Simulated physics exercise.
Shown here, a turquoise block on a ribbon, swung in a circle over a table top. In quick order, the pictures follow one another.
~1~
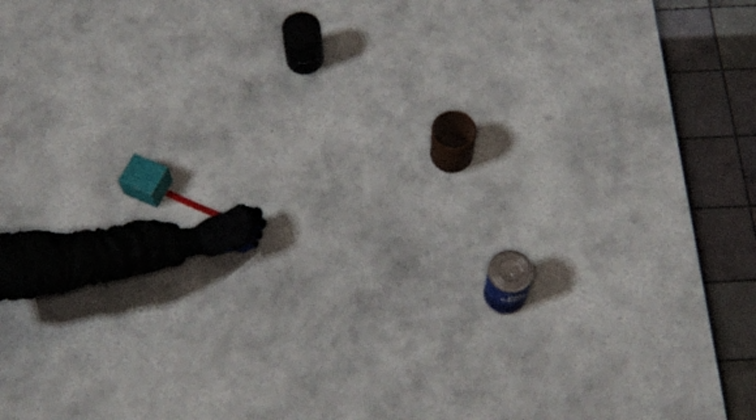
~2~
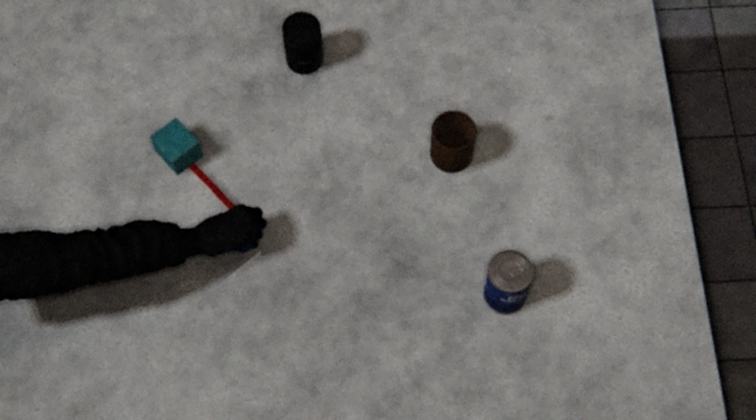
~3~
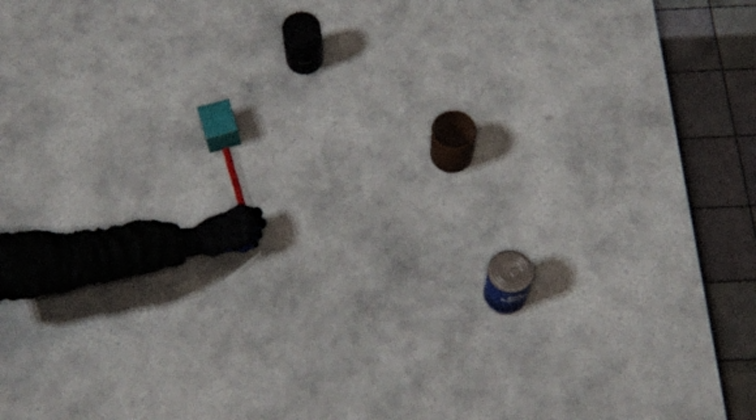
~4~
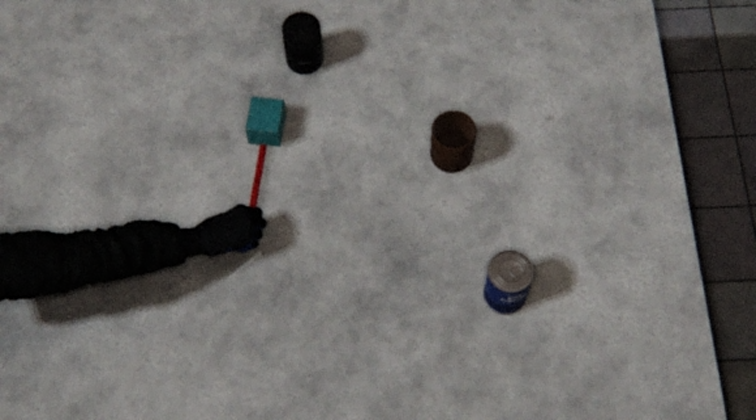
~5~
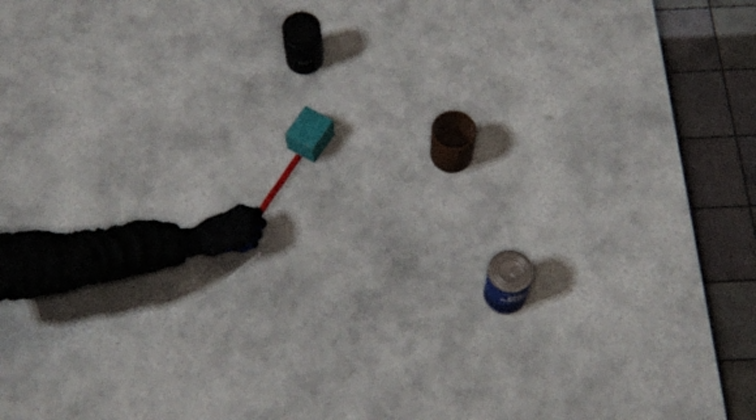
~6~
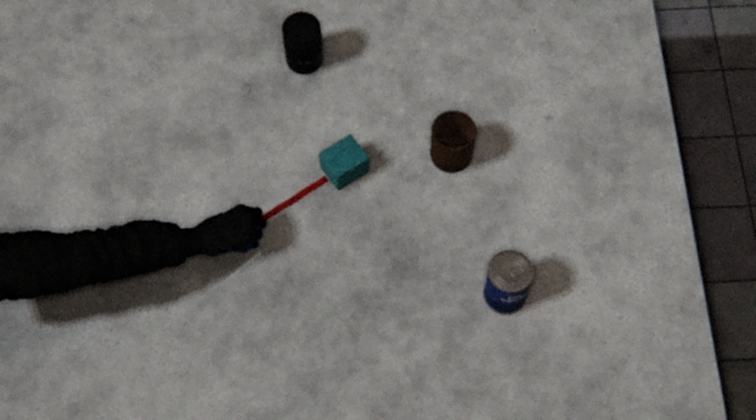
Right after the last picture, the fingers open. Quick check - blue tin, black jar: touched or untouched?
Blue tin: Untouched; black jar: Untouched.
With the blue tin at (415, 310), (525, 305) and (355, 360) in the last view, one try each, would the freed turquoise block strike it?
On the first try it gets knocked, on the second it goes free, on the third it goes free.
Then, 0.08 s past the final frame, block near (386, 238).
Then, 0.20 s past the final frame, block near (438, 337).
When it is over, block off the table. The blue tin remains clear and the black jar escapes it.
